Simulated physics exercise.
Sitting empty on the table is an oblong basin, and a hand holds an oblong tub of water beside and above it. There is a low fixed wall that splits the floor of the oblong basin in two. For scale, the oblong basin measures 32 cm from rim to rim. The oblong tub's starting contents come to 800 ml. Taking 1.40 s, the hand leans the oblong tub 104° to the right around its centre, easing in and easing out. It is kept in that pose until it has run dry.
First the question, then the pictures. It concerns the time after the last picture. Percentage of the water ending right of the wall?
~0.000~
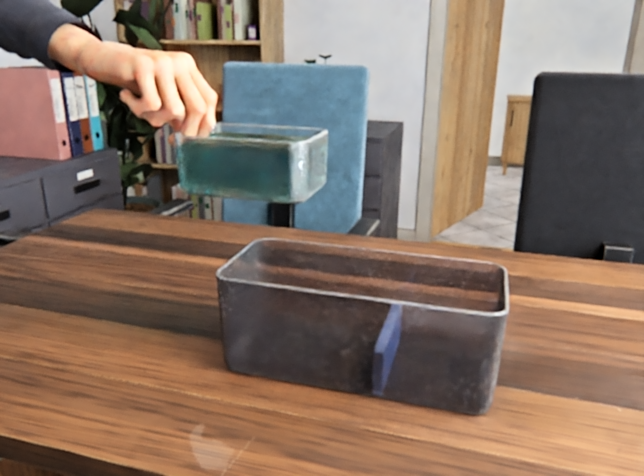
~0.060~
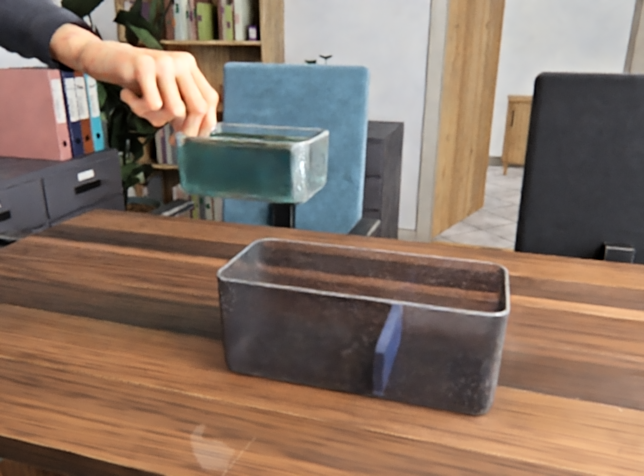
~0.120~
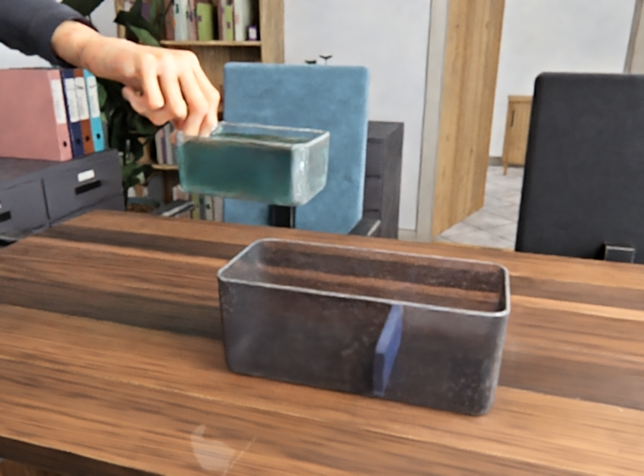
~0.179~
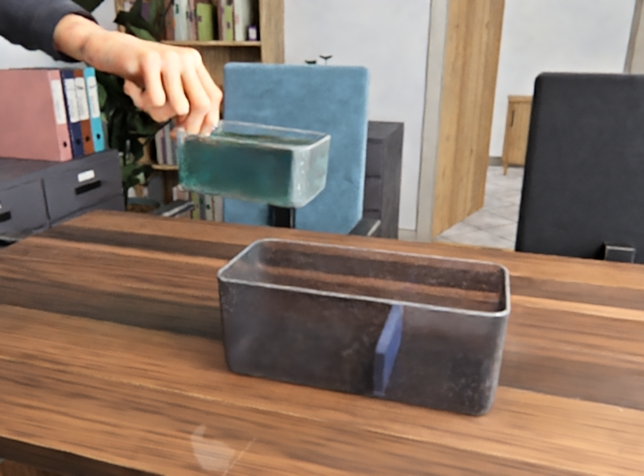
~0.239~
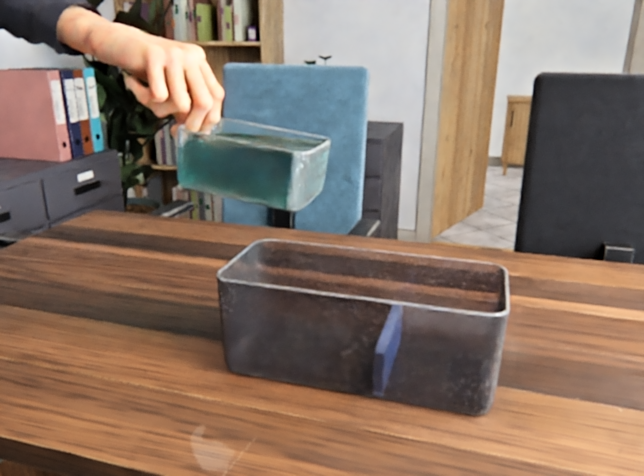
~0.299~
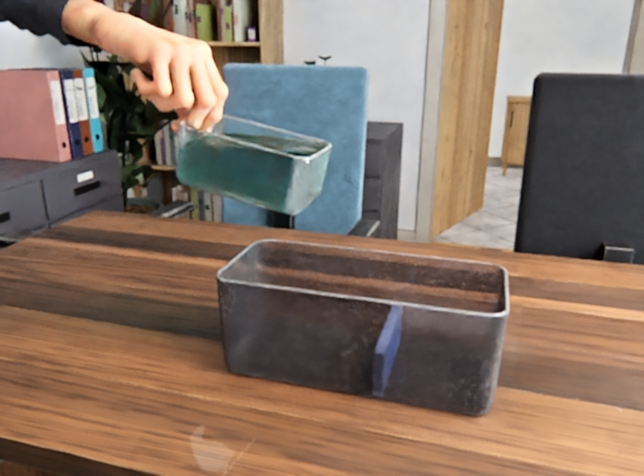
24 per cent.
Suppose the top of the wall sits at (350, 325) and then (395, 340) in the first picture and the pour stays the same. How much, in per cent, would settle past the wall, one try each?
Around 70 and 30 percent, in that order.
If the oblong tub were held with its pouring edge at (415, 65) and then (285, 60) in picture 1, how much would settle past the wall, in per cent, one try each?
Near 70 in a hundred on the first go and near 5 in a hundred on the second.
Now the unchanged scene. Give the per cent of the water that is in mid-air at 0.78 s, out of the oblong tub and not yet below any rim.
Estimate: Some 34 % of the total.
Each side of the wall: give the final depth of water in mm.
Some 24 mm on the left and some 12 mm on the right.
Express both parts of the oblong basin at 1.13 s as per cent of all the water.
Left roughly 60 per cent, right roughly 24.
By 0.78 s the tilt is 61° and 39 per cent is still to pour, 20 is left of the wall and 7 right of it.
By 1.13 s the tilt is 95° and 8 per cent is still to pour, 60 is left of the wall and 24 right of it.
By 1.50 s the tilt is 104° and 0 per cent is still to pour, 71 is left of the wall and 24 right of it.
By 1.90 s the tilt is 104° and 0 per cent is still to pour, 72 is left of the wall and 24 right of it.
At rest 72 per cent lies left of the wall, 24 right of it and 4 outside.
